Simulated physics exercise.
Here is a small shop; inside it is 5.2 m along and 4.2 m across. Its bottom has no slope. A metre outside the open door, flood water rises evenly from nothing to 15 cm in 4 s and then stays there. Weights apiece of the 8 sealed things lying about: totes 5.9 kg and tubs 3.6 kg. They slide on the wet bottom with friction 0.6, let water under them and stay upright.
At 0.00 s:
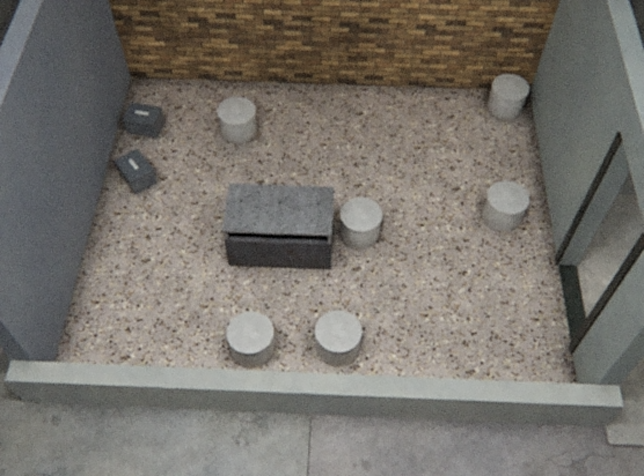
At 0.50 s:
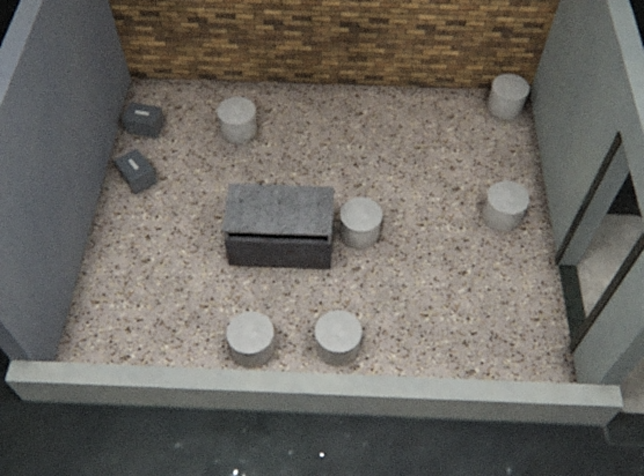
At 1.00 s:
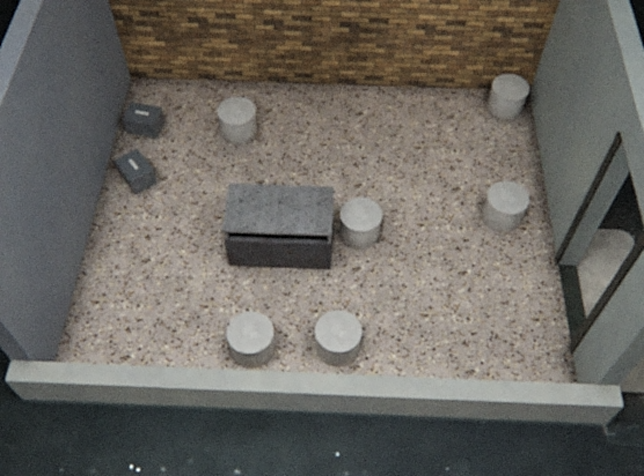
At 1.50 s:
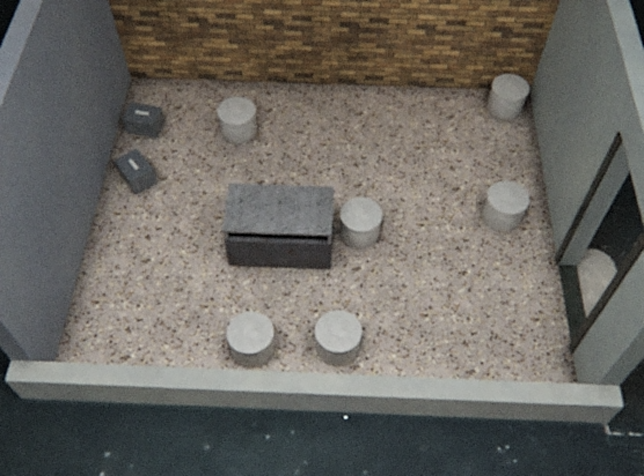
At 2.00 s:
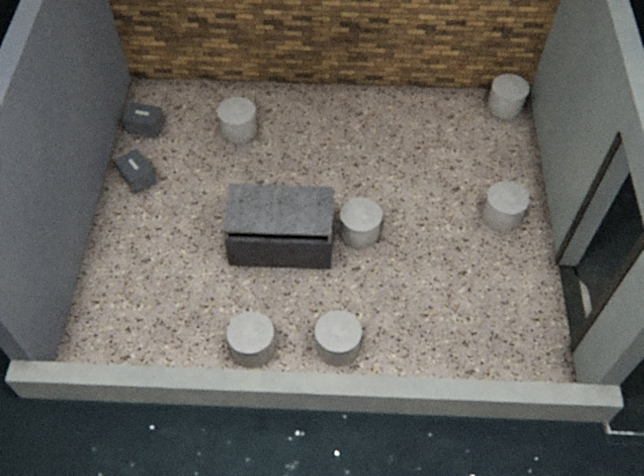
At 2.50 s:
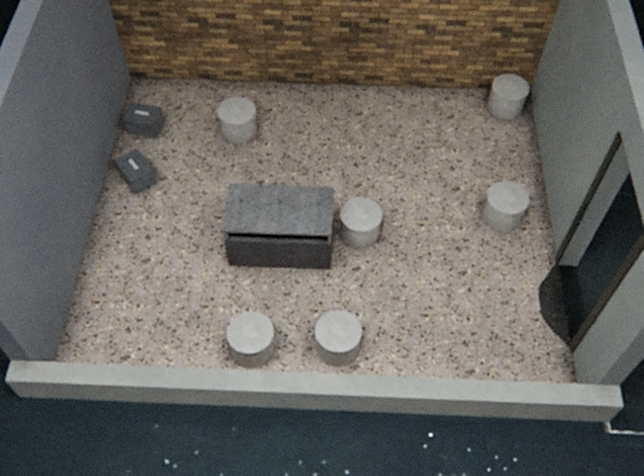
Dark water spread over the pale ground outside a small walled room, then a little crept in through the doorway on the right, while the pale round tubs and grey boxes inside stayed still.
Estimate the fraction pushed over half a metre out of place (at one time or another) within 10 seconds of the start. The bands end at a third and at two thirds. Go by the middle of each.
That comes to between one and two thirds.
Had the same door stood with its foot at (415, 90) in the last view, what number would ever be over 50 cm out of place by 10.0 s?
In that case 2 of them.
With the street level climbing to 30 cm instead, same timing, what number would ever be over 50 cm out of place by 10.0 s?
In that case 5 of them.
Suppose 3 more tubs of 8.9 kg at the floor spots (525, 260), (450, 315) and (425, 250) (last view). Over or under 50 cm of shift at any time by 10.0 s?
In turn: Under, more, short of it.
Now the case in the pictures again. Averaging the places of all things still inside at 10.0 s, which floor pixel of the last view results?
At about (261, 178).
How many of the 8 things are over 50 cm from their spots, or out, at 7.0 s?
By then 2.
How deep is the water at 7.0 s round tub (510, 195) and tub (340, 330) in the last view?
Roughly 1 and 4 cm.
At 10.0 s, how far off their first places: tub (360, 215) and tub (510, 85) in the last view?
In turn: 150 cm, 0 cm.
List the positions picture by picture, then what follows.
In the first frame, a tote at (134, 165) rests on the ground; a tub at (236, 111) rests on the ground; water covers 0.0 m2; 0 of 8 have shifted.
In the second frame, a tote at (134, 165), on the bottom; a tub at (236, 111) rests on the ground; water covers 0.0 m2; 0 of 8 have shifted.
In the third frame, a tote at (134, 165) rests on the ground; a tub at (236, 111), on the bottom; 0.0 m2 under water; 0 of 8 have shifted.
In the fourth frame, a tote at (134, 165) rests on the ground; a tub at (236, 111) rests on the ground; water covers 0.0 m2; 0 of 8 have shifted.
In the fifth frame, a tote at (134, 165) rests on the ground; a tub at (236, 111) rests on the ground; 0.0 m2 under water; 0 of 8 have shifted.
In the sixth frame, a tote at (134, 165), on the bottom; a tub at (236, 111) rests on the ground; 0.1 m2 under water; 0 of 8 have shifted.
After 3.5 s 0 of 8 are over 50 cm from their spots; 0 afloat.
After 4.5 s 0 of 8 are over 50 cm from their spots; 0 afloat.
After 7.0 s 2 of 8 are over 50 cm from their spots; 2 afloat.
After 10.0 s 3 of 8 are over 50 cm from their spots, and 3 have been at some point; 2 afloat.
